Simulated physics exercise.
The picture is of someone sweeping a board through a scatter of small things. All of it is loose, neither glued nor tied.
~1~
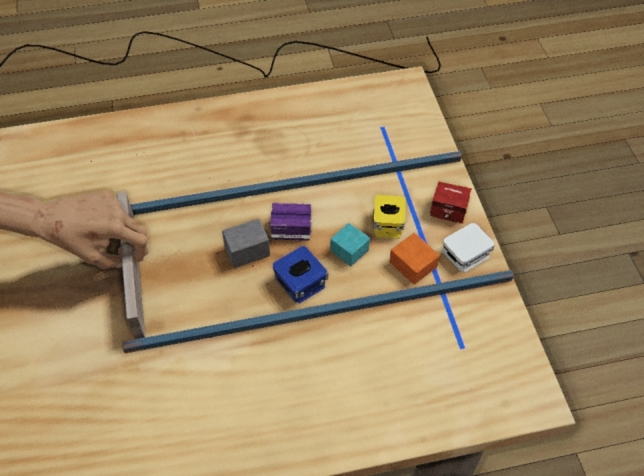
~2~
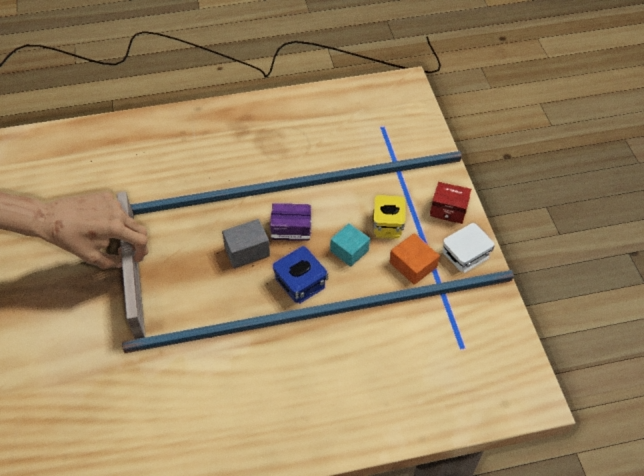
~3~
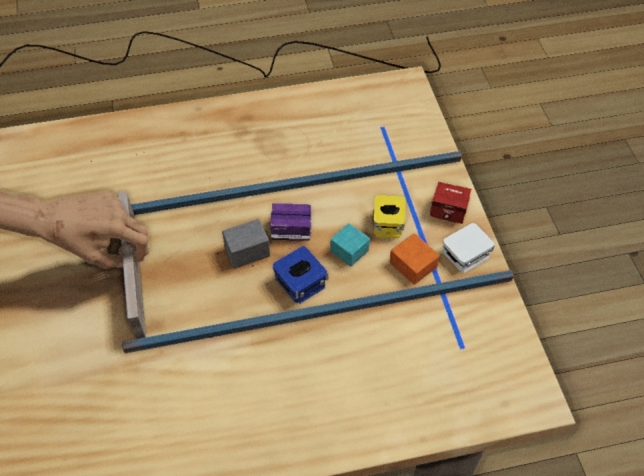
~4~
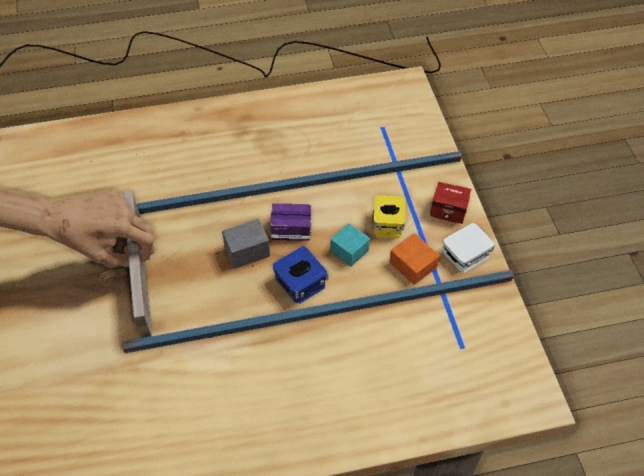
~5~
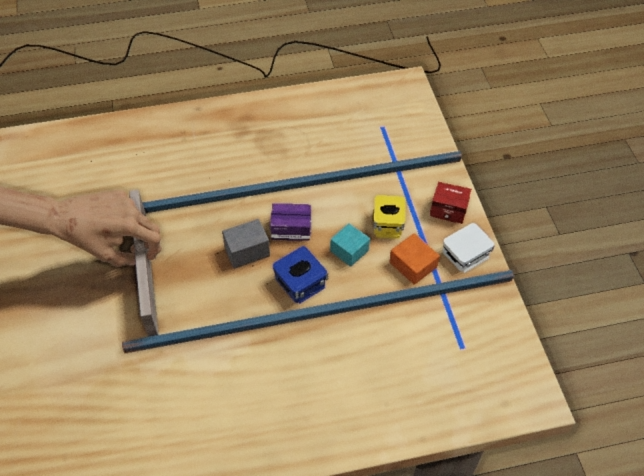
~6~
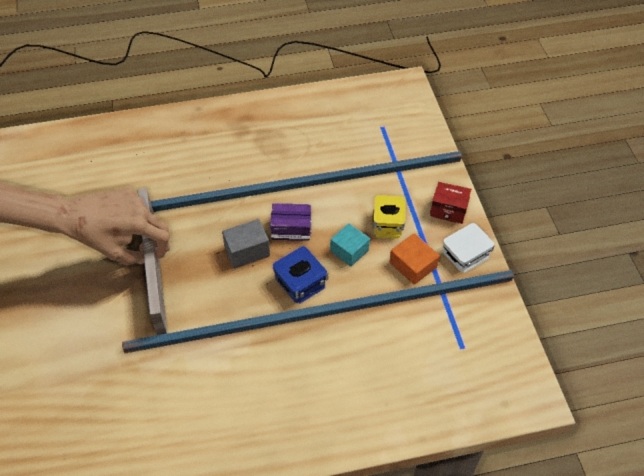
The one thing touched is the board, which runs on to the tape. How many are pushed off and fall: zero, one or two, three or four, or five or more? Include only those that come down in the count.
Under three but some drop.
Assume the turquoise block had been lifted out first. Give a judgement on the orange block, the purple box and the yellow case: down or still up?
As for the orange block, it holds; the purple box holds; and the yellow case holds.
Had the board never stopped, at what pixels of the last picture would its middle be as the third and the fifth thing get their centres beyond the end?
First about (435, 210), next about (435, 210).
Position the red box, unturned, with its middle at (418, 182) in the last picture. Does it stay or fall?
In that spot, it sits tight.
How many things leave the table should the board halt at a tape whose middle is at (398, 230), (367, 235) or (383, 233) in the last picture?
In that order 0, 0 and 0.
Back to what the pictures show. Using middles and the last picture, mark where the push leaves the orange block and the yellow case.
Orange block at (489, 256), yellow case at (462, 193).
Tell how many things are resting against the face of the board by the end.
At rest, 3 are in contact.
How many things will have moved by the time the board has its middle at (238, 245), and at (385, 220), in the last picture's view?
Counts: 2 and 8.
A little later, none off yet; red box at rest near (451, 203); white case at rest near (467, 249); orange block at rest near (414, 259).
When it is over, the number that fall off is one or two; down, white case and red box.
